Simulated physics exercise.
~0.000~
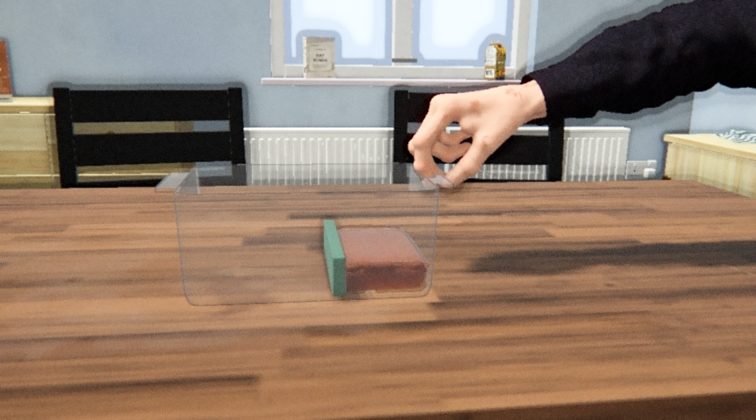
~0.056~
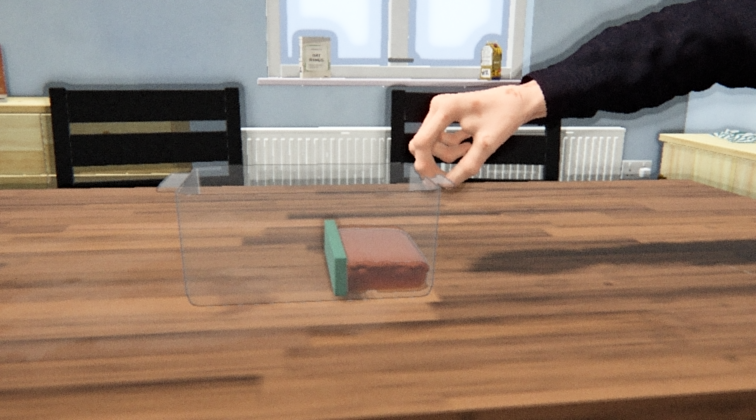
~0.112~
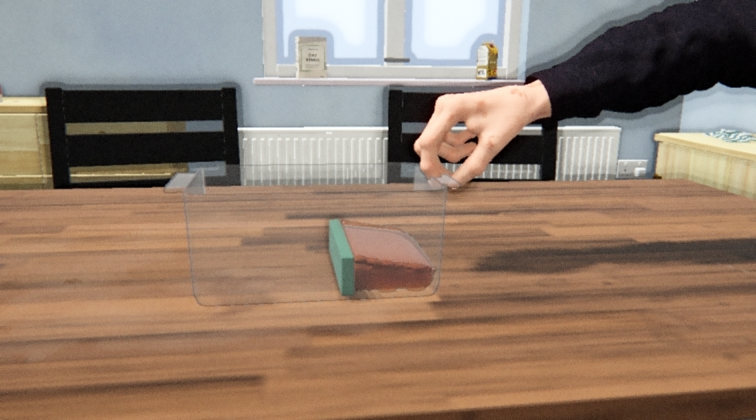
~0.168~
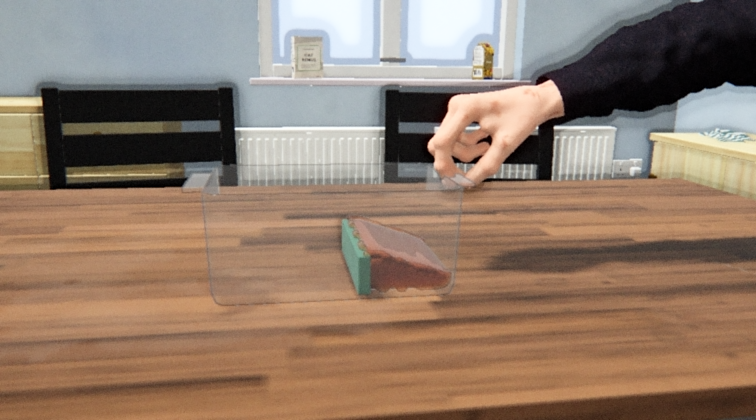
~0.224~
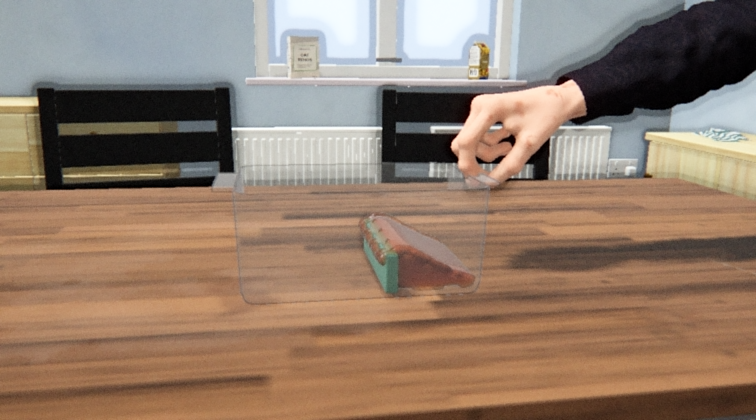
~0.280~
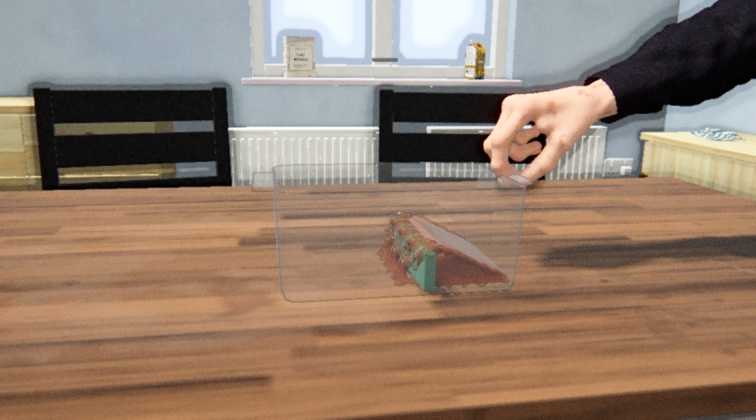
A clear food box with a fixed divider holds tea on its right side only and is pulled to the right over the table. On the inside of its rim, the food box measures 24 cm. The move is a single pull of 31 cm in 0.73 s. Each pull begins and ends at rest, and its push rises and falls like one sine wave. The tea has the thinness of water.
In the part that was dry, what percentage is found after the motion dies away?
About 13 out of 100.
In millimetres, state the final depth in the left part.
Roughly 2 millimetres.
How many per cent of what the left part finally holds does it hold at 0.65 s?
Something near 100 out of a hundred.
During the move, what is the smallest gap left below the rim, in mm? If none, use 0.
It peaks some 50 mm below the rim.
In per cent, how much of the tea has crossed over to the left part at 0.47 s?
Share: Around 12 percent.
Then, 0.47 s in, it has gone 24 cm; 13 per cent is on the left side and 0 is out of the food box.
Then, 0.65 s in, it has gone 31 cm; 13 per cent is on the left side and 0 is out of the food box.
Then, 0.84 s in, it has gone 31 cm; 12 per cent is on the left side and 0 is out of the food box.
Then, 1.03 s in, it has gone 31 cm; 12 per cent is on the left side and 0 is out of the food box.
Finally, 13 per cent is on the left side and 0 is out of the food box.
